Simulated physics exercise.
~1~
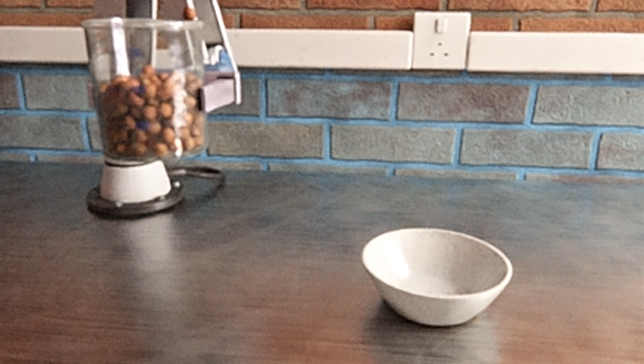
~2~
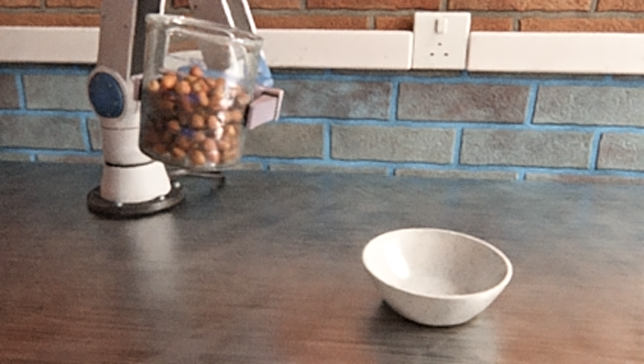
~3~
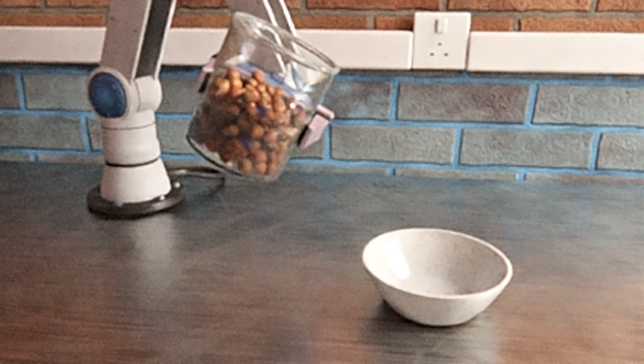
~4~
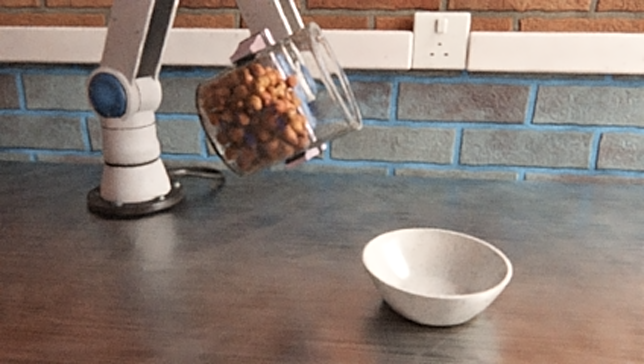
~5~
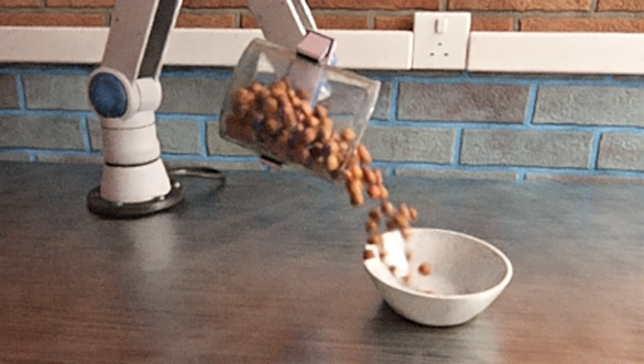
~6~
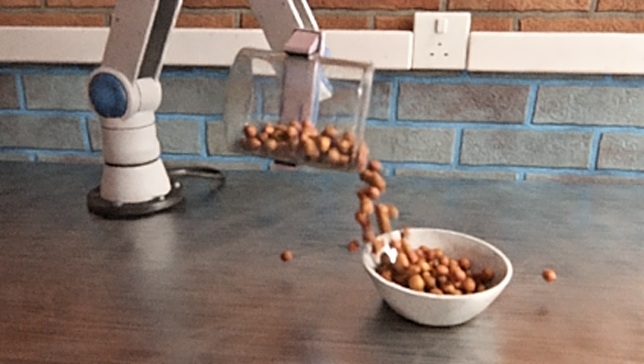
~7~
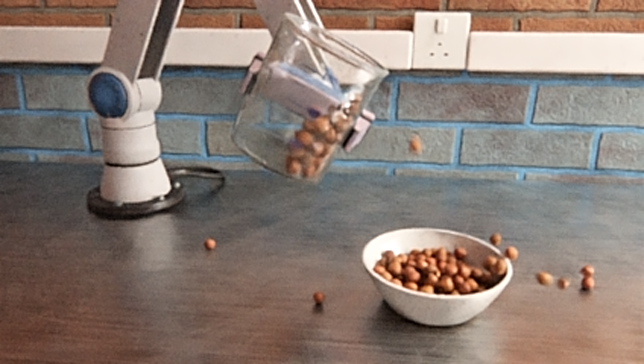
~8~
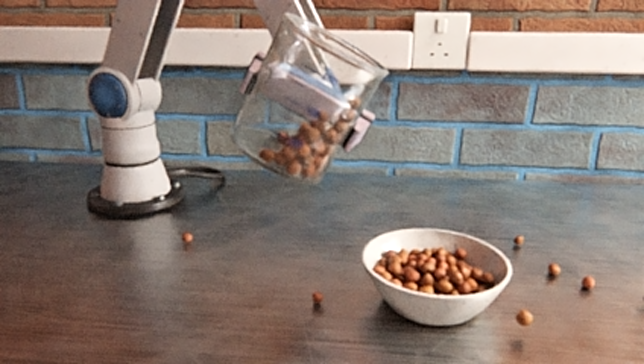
A robot arm carried a glass beaker of hazelnuts to the right and tipped it over a white bowl, pouring out most of them, then tilted it partly back with some still inside, leaving the bowl well filled and several nuts scattered on the table.
